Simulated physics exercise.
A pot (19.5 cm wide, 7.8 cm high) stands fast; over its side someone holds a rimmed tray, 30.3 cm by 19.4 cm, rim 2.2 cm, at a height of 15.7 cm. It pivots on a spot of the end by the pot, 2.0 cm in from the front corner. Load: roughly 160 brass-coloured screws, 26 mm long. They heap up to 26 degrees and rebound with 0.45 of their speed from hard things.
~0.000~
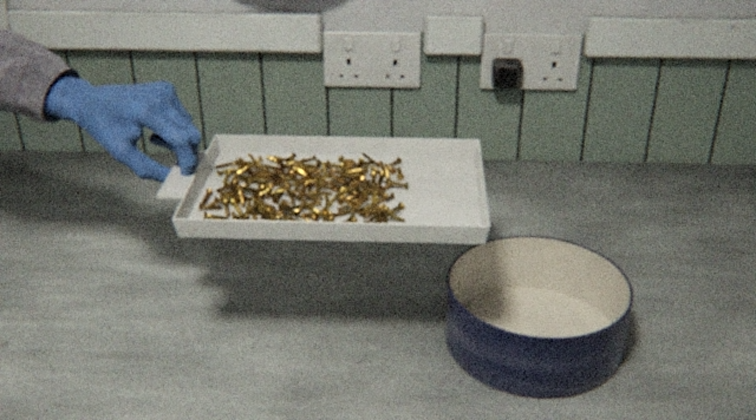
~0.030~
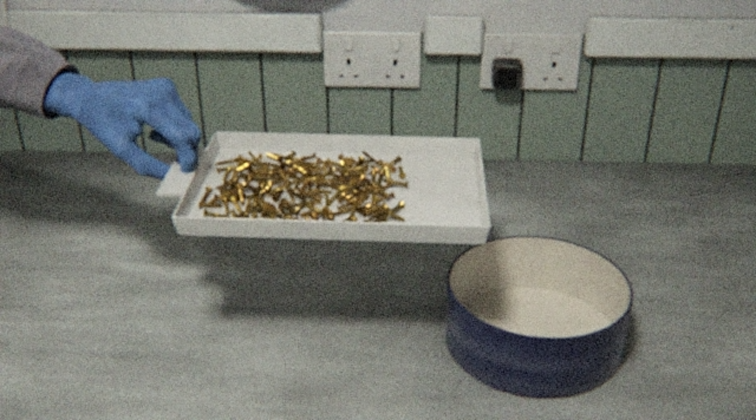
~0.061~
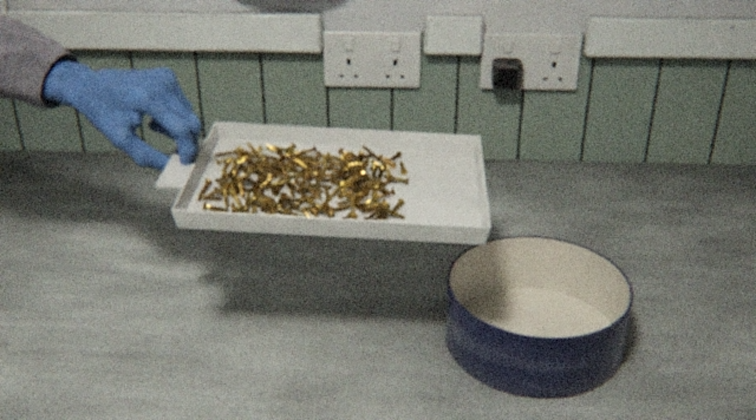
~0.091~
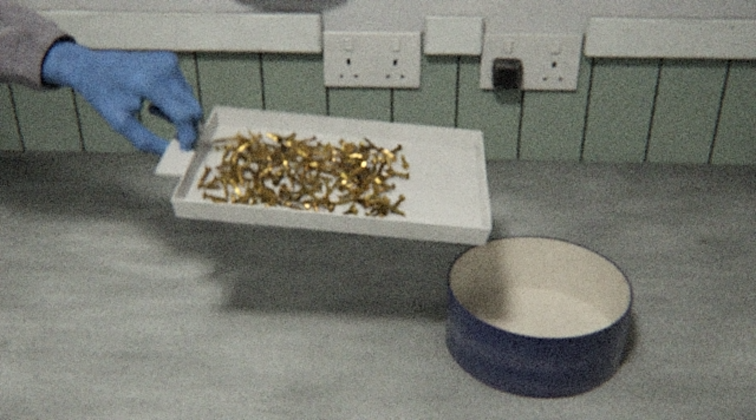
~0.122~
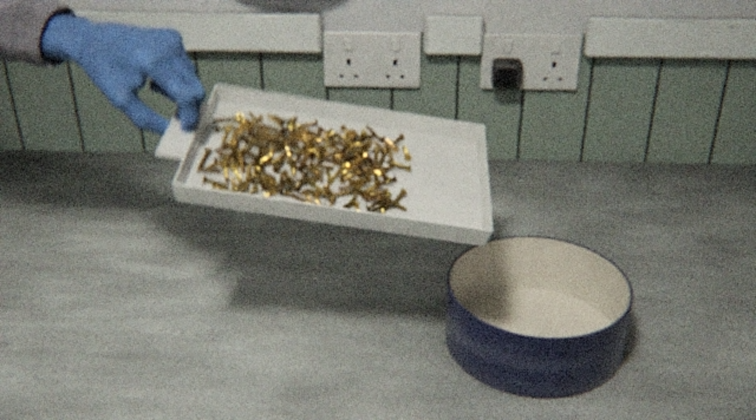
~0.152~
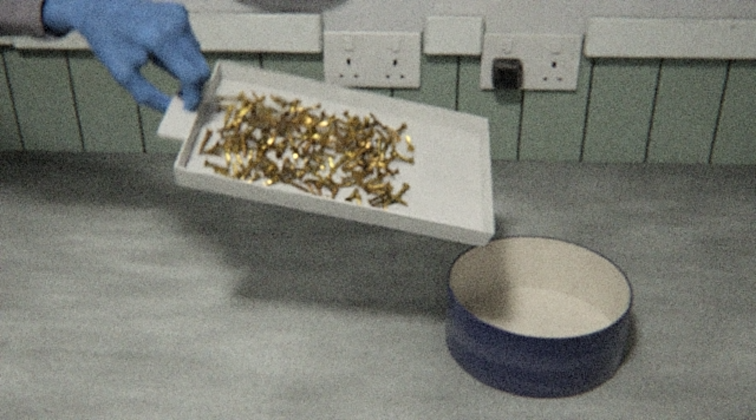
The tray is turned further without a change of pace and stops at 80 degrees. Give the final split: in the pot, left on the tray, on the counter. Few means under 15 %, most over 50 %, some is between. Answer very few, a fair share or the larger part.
Pot: A fair share, tray: Very few, counter: The larger part.
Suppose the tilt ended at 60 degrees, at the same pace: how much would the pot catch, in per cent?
Then about 30 per cent.
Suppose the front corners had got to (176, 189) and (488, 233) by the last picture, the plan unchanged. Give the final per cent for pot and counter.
Pot 10, counter 85.
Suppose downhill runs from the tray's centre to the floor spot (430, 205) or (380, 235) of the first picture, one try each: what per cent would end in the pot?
About 90 and 10 per cent.
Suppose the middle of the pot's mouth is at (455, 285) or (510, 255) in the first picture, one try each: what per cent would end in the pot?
Some 10 and 0 per cent.
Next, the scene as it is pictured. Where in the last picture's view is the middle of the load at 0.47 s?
Near (433, 140).
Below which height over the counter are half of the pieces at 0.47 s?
Roughly 26 cm.
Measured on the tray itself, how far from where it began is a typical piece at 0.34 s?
Roughly 1 cm.
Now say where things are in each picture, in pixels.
In the first frame, tray tilt 0 degrees, front corners at (177, 218) and (486, 225); middle of the pieces at (303, 191); pot at (539, 282).
In the second frame, tray tilt 1 degrees, front corners at (177, 215) and (486, 225); middle of the pieces at (303, 189).
In the third frame, tray tilt 3 degrees, front corners at (176, 209) and (487, 225); middle of the pieces at (303, 183).
In the fourth frame, tray tilt 6 degrees, front corners at (176, 198) and (487, 227), lowest corner right front; middle of the pieces at (303, 174).
In the fifth frame, tray tilt 11 degrees, front corners at (177, 182) and (489, 228), lowest corner right front; middle of the pieces at (304, 162).
In the sixth frame, tray tilt 16 degrees, front corners at (179, 166) and (490, 230), lowest corner right front; middle of the pieces at (307, 148); pot at (539, 282). The tray's pace is about 175 degrees a second.
After 0.34 s, tilt 49 degrees; the tray holds 100 %, the pot 0 %.
After 0.47 s, tilt 71 degrees; the tray holds 100 %, the pot 0 %.
After 0.73 s, tilt 80 degrees; the tray holds 10 %, the pot 25 %.
In the end, at 1.9 s, pot 30 %, tray 5 %, counter 65 %.
